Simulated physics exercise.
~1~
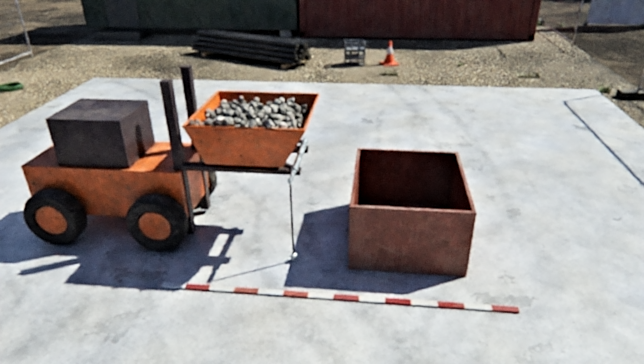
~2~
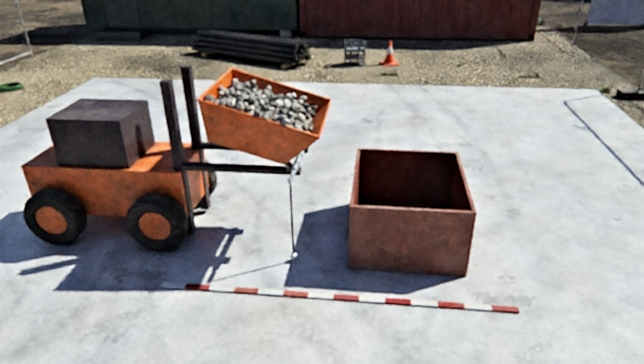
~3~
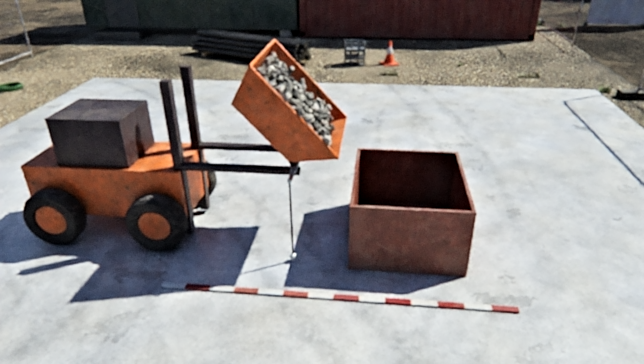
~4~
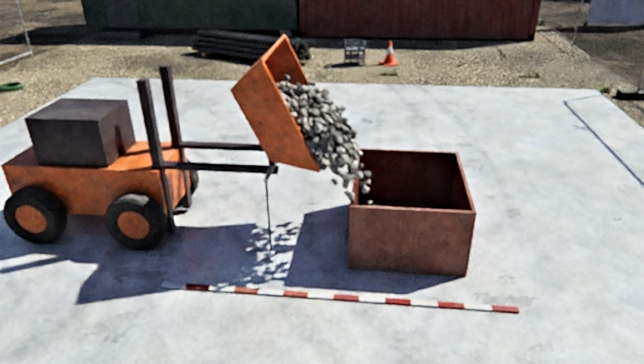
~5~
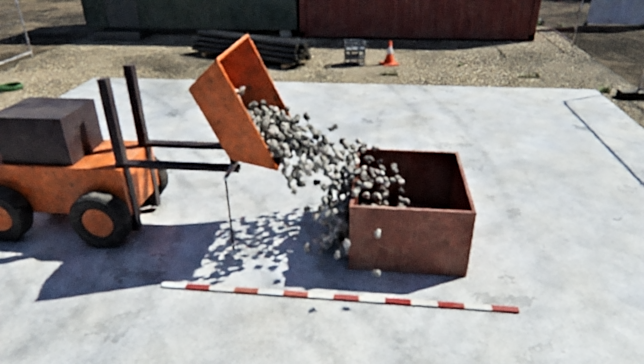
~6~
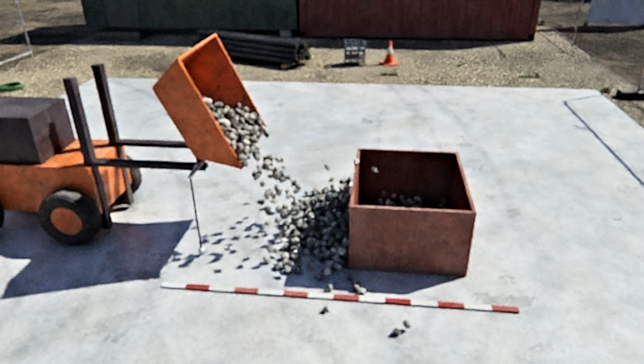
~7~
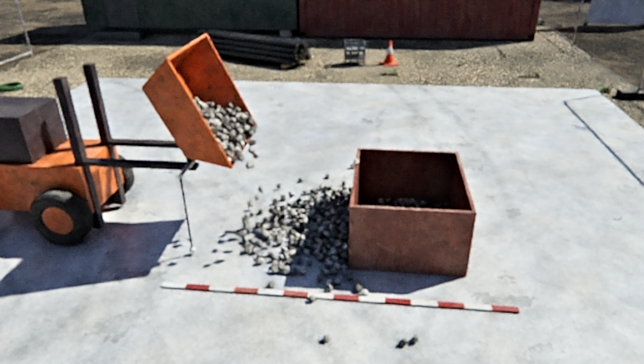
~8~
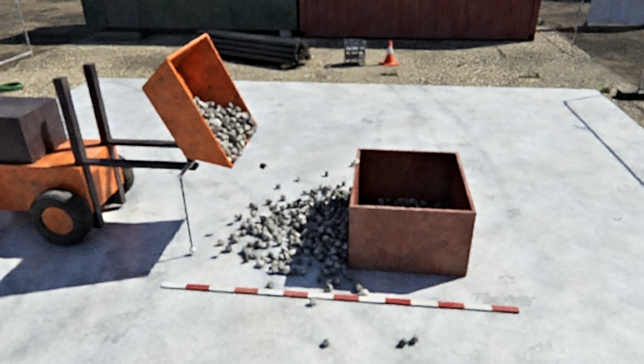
An orange forklift tips its skip and backs away, spilling many stones short of the bin.
